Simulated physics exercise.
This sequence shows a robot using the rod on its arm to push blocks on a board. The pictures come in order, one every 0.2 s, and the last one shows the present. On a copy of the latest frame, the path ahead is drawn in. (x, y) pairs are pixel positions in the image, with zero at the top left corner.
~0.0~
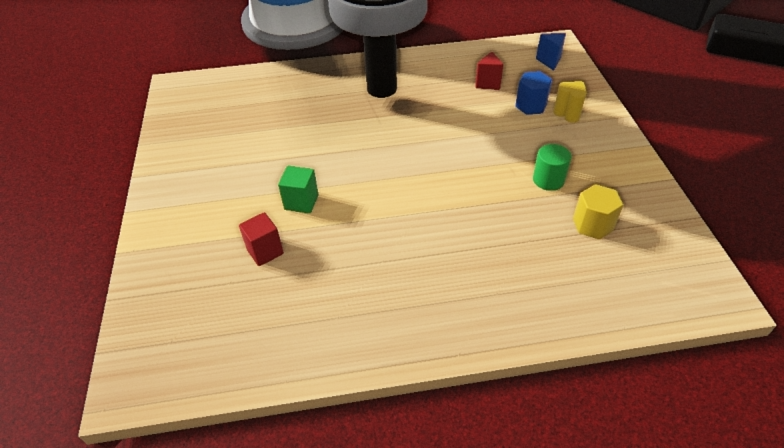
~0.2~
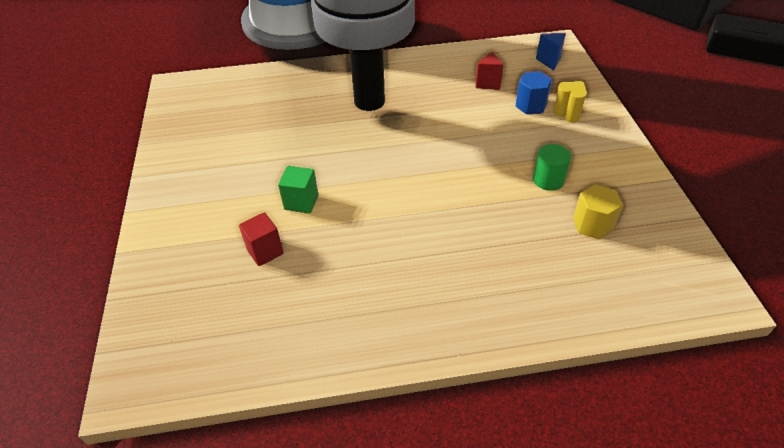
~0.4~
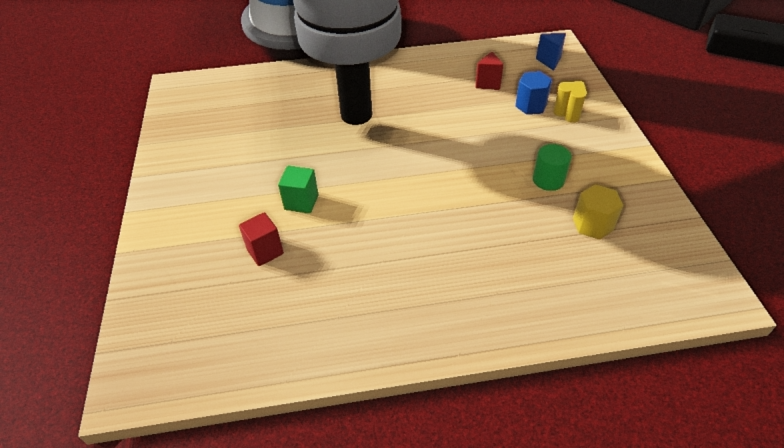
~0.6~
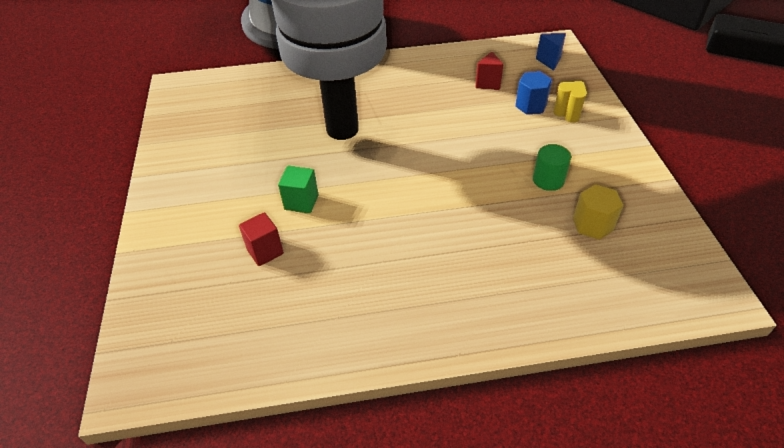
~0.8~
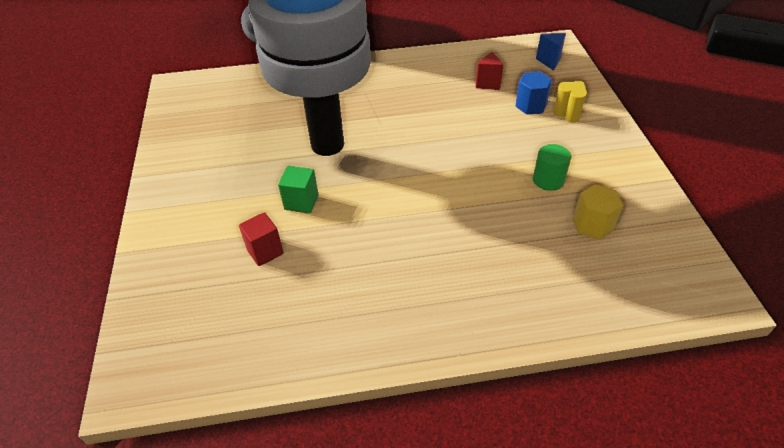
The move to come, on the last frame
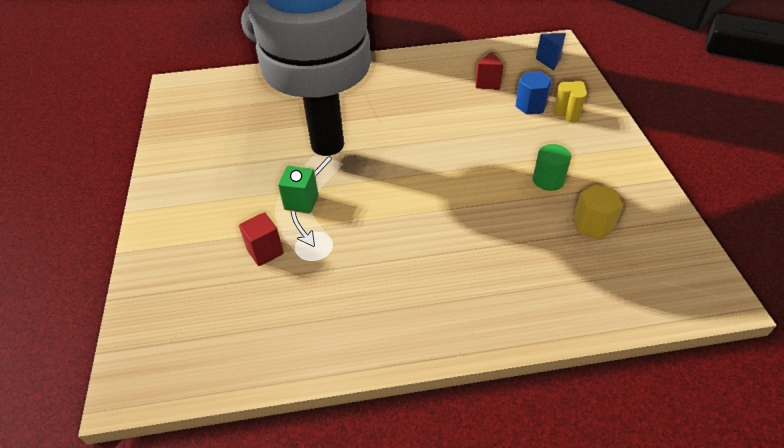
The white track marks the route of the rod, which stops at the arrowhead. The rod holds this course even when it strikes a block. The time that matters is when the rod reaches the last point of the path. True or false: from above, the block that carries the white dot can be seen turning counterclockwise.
Verdict: False.
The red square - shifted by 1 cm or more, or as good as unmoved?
By the end it has moved.
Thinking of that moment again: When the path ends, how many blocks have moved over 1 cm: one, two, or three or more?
The push moves two blocks more than 1 cm.
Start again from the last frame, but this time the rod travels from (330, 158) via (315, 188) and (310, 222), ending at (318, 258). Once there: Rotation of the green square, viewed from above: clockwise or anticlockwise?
Looking from above, the answer is clockwise.
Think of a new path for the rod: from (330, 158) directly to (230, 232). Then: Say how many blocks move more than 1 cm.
It looks like one block will be pushed more than about 1 cm.
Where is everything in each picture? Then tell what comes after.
In the first frame, rod tip (382, 89); block tops, red square (258, 226); green square (296, 176).
In the second frame, rod (370, 102); blocks unchanged.
In the third frame, rod (357, 116); blocks unchanged.
In the fourth frame, rod (343, 130); blocks unchanged.
In the fifth frame, rod (328, 145); red square (258, 226); green square (296, 176).
Path on the board, from (330, 158) via (305, 184) and (294, 216), ending at (314, 246); the dot is on the green square.
On the path given first. One third of the way, rod (302, 172); green square (293, 182).
Two thirds of the way, rod (291, 203); red square (250, 236), turned 15° clockwise; green square (282, 216).
At the end, rod (311, 233); red square (247, 239), turned 25° clockwise; green square (285, 245), turned 30° clockwise.
